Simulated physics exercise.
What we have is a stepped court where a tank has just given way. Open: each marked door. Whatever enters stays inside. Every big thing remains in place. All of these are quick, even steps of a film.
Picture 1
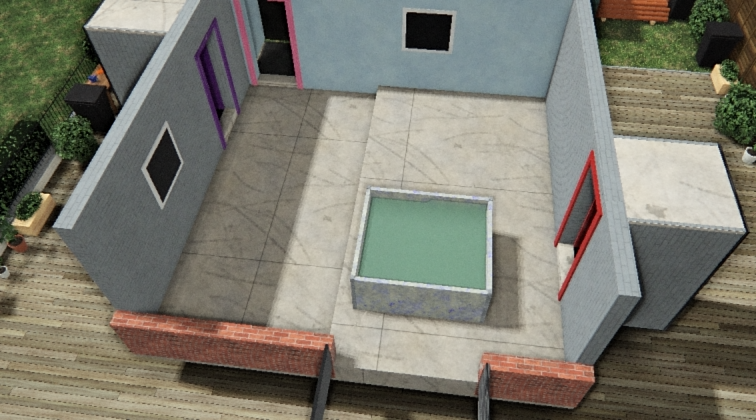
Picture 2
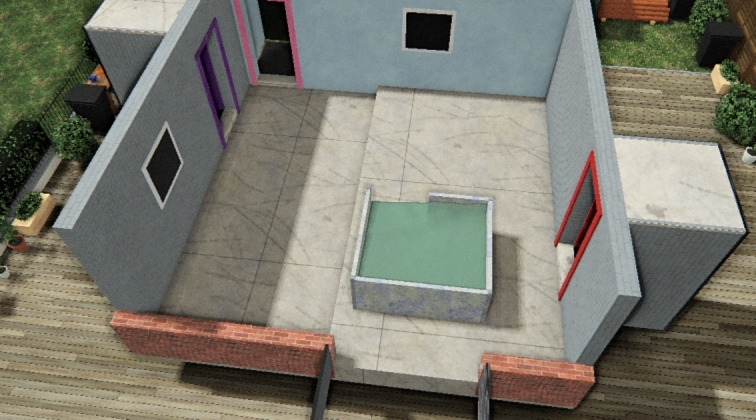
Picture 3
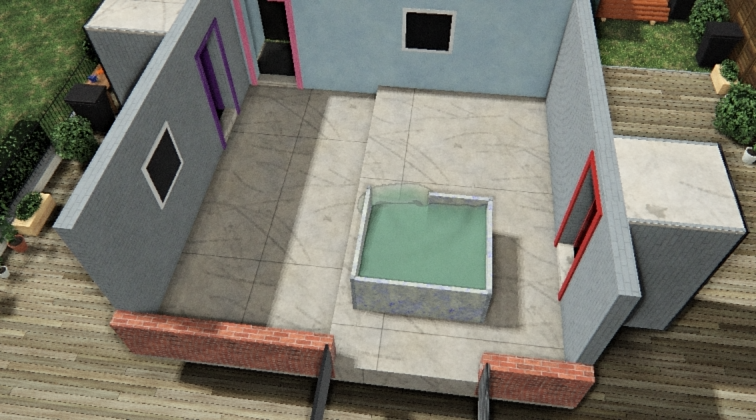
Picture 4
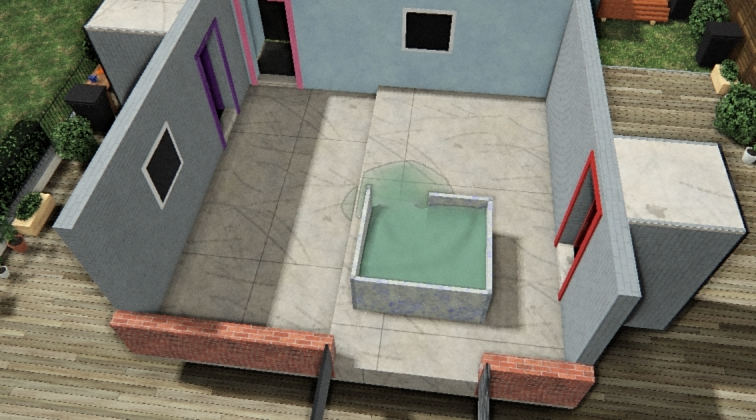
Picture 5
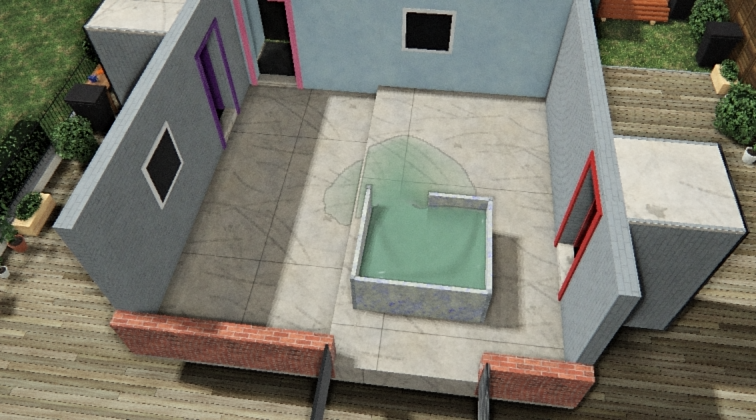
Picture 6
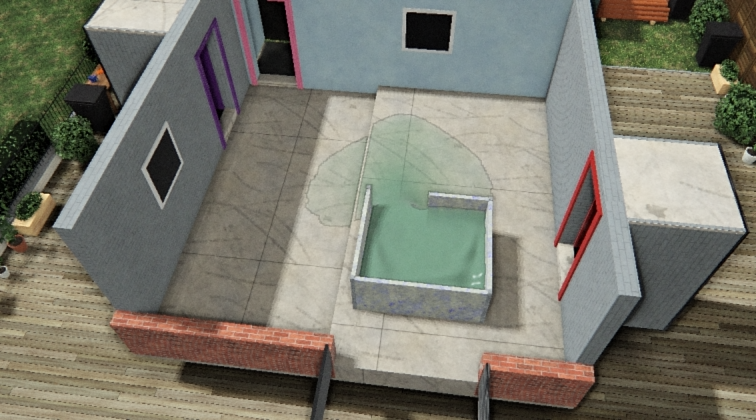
The clip shows a walled court with a square tank of still green water; part of the tank's far side opens, and water pours out through the gap, spreading across the pale floor in a widening, rounded sheet.
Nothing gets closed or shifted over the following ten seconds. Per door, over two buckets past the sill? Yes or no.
Pink door yes, purple door no, red door no.
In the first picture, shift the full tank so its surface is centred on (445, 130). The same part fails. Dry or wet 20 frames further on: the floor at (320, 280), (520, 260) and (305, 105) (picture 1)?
Result: Spared; inundated; inundated.
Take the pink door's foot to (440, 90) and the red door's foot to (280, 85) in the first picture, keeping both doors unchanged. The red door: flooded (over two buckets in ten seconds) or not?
Afterwards, the red one gets past the mark.
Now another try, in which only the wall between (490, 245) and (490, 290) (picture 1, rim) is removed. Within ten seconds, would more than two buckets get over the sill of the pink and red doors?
Result - pink: Misses the line; red: Clears the line.
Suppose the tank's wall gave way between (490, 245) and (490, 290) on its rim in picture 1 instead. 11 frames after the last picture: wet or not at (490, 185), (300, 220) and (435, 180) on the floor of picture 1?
Soaked, untouched, untouched.
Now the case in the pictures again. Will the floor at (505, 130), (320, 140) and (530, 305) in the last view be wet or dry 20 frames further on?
Point 1: Drenched; point 2: Drenched; point 3: Not wet.
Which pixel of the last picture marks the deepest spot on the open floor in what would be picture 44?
Roughly at pixel (250, 87).
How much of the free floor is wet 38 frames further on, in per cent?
Around 90 in a hundred.
A moment on, water covers 40 % of the floor; the pink door not reached, the purple door not reached, the red door not reached.
Next, water covers 50 % of the floor; the pink door under two buckets in, the purple door wet at the sill, nothing in, the red door not reached.
Then, water covers 50 % of the floor; the pink door over two buckets in, the purple door under two buckets in, the red door not reached.
Later, water covers 90 % of the floor; the pink door far over two buckets in, the purple door under two buckets in, the red door wet at the sill, nothing in.
In the end, water covers 95 % of the floor; the pink door far over two buckets in, the purple door under two buckets in, the red door wet at the sill, nothing in.
